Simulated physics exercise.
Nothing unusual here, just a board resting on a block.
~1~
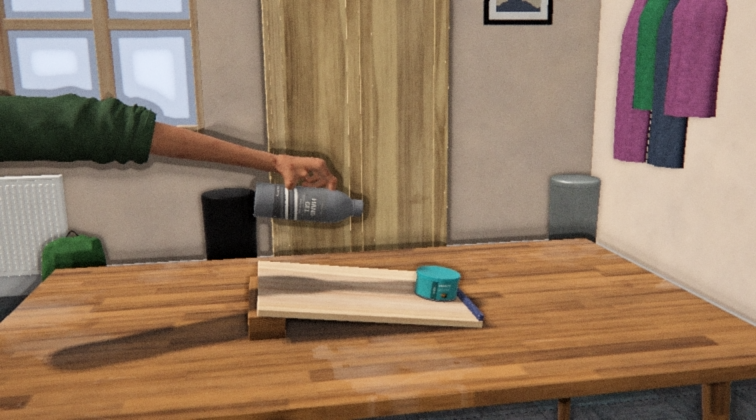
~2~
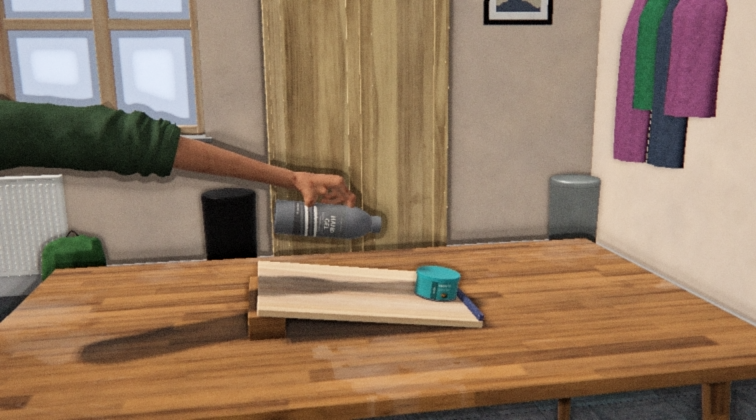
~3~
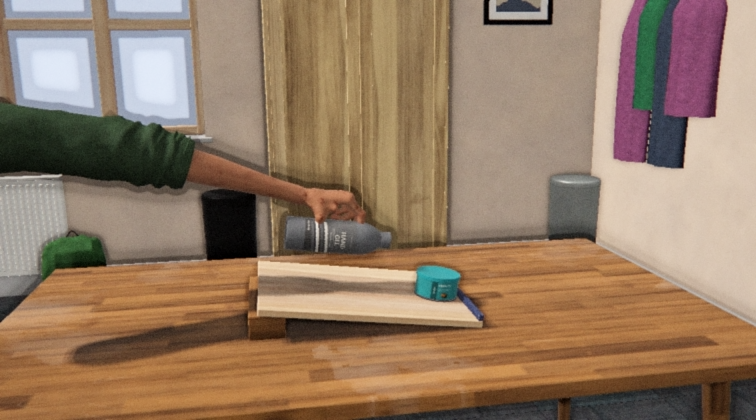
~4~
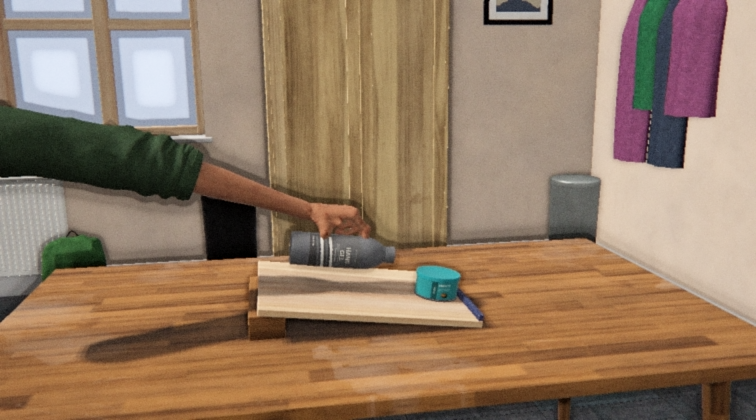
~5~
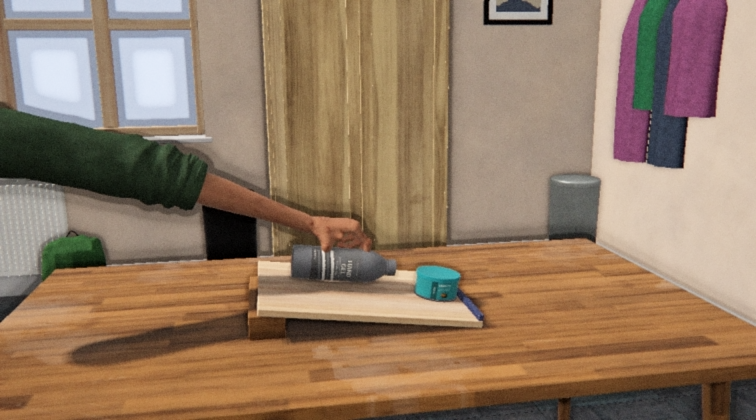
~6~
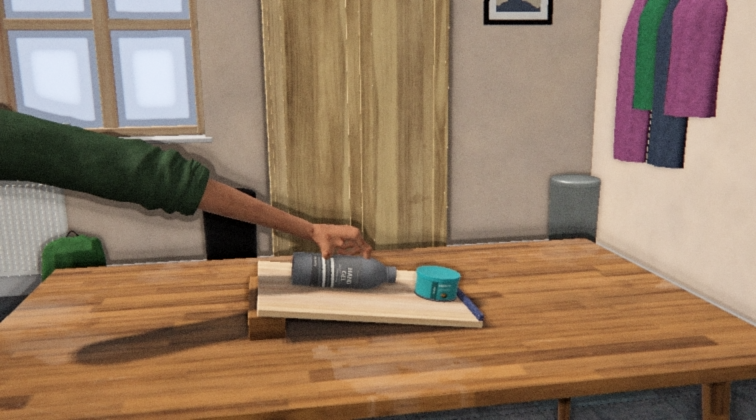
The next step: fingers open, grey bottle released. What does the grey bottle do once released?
The grey bottle keeps still.
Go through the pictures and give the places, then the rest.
In the first picture, still above its spot; grey bottle (309, 204); turquoise tub (437, 284).
In the second picture, still above its spot; grey bottle (328, 221); turquoise tub (437, 284).
In the third picture, still above its spot; grey bottle (338, 236); turquoise tub (437, 284).
In the fourth picture, still above its spot; grey bottle (343, 251); turquoise tub (437, 284).
In the fifth picture, still above its spot; grey bottle (344, 264); turquoise tub (437, 284).
In the sixth picture, set down, still held; grey bottle (344, 272); turquoise tub (437, 284).
Then, 0.30 s later than the last frame, all is still.
Then, 0.60 s later than the last frame, grey bottle resting near (344, 272).
When it is over, both as before. End places, in pixels of the last picture, grey bottle near (345, 272). The grey bottle keeps its place.
